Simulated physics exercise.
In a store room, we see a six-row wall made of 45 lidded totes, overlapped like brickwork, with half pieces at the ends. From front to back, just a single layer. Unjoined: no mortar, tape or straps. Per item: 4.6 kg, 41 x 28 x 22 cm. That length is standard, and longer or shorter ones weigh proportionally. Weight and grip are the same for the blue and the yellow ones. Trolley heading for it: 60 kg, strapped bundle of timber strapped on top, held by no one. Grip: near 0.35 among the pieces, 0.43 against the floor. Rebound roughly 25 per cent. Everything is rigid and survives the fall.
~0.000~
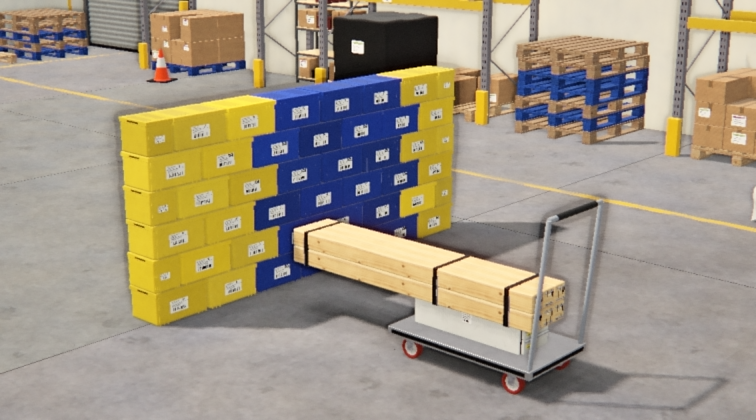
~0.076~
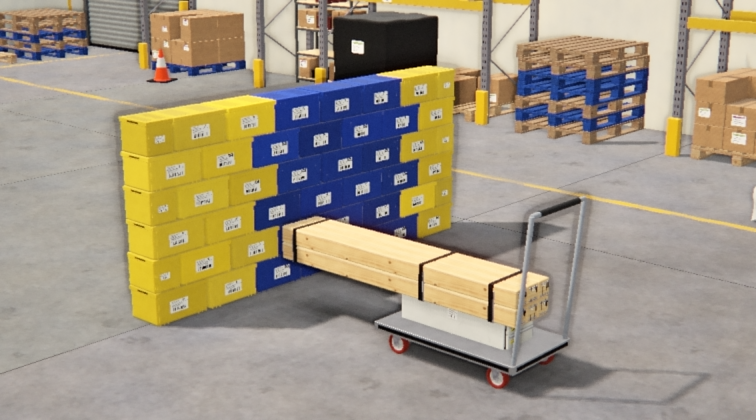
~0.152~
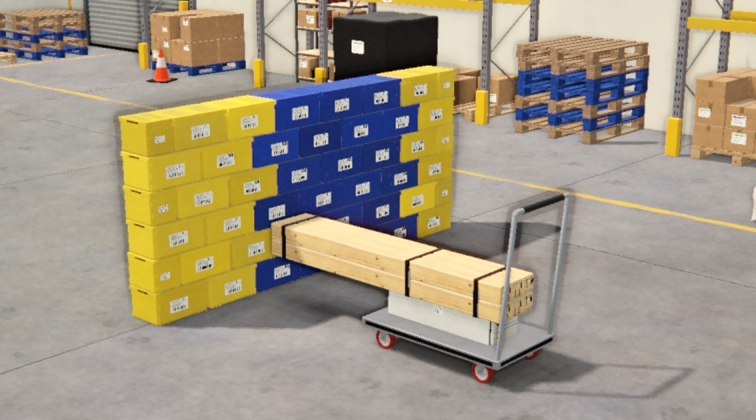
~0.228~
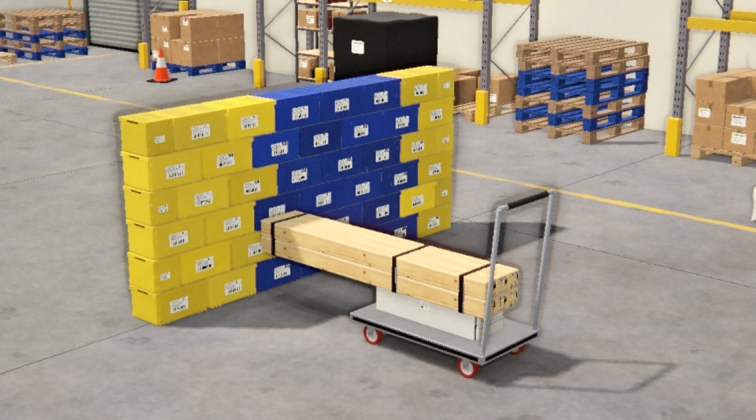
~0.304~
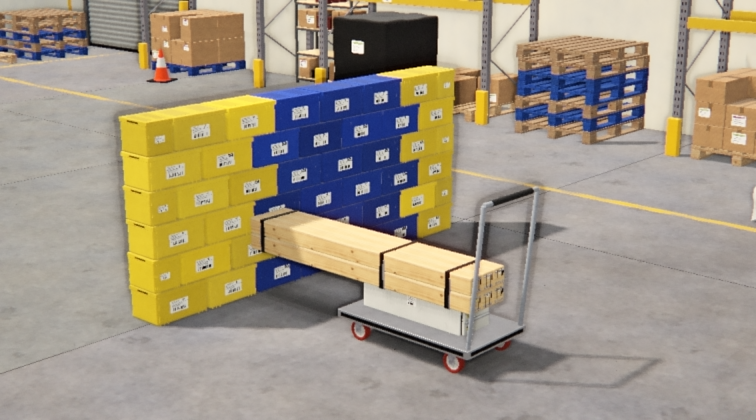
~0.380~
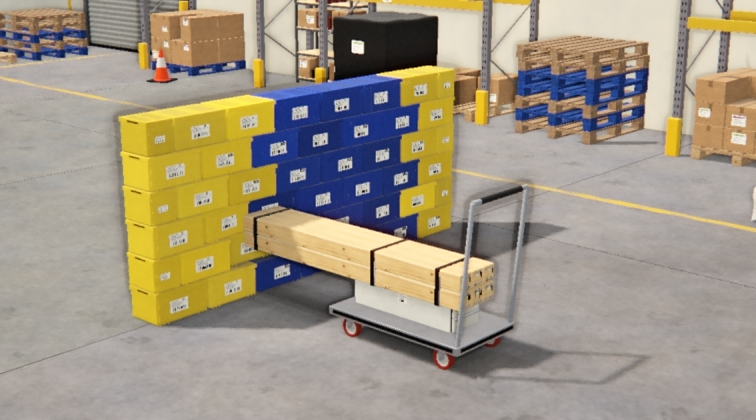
A flatbed trolley with red wheels, carrying long strapped timber beams on a pale block, rolls slowly leftward with nobody holding it, across the grey floor of a warehouse seen from a raised, still viewpoint. Ahead of it stands a brick-patterned wall of yellow and blue totes, with pallets, cartons and an orange cone behind. The beams' front end closes the gap, meets the wall's lower part and pushes slightly in, while the upper totes stay still.
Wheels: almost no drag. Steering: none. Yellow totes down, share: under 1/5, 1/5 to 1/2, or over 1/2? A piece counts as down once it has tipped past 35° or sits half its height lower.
Under 1/5.
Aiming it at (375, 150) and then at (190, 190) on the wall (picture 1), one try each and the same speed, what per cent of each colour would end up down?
You'd get yellow at 0 followed by 30, and blue at 40 followed by 0 percent.
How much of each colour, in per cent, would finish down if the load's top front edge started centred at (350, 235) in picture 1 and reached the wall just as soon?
Result - yellow: 0%; blue: 0%.
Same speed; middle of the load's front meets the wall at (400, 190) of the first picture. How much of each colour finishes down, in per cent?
Result - yellow: 0 %; blue: 0 %.
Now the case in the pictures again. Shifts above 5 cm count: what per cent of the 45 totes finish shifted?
20 in a hundred end up shifted.
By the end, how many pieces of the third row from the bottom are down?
That row ends with 0 down.
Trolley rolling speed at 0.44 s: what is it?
Something like 0.6 m/s, I'd say.
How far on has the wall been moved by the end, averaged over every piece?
Mean shift close to 5 cm.
Around 0.44 s, load 10 cm past the wall's line, still rolling; none of the 24 yellow totes down (0 of 45 in all colours); top yellow tote unmoved.
Around 0.50 s, load 13 cm past the wall's line, still rolling; none of the 24 yellow totes down (0 of 45 in all colours); top yellow tote displaced 34 mm; top blue tote displaced 32 mm.
Around 0.66 s, load 16 cm past the wall's line, still rolling; none of the 24 yellow totes down (0 of 45 in all colours); top yellow tote displaced 9 cm; top blue tote displaced 7 cm.
Finally (1.5 s), load 16 cm past the wall's line, stopped; none of the 24 yellow totes down (0 of 45 in all colours); top yellow tote displaced 8 cm; top blue tote displaced 6 cm. That is 0 per cent. Seen by the last camera, middles, top yellow tote near (230, 117), top blue tote near (280, 108).
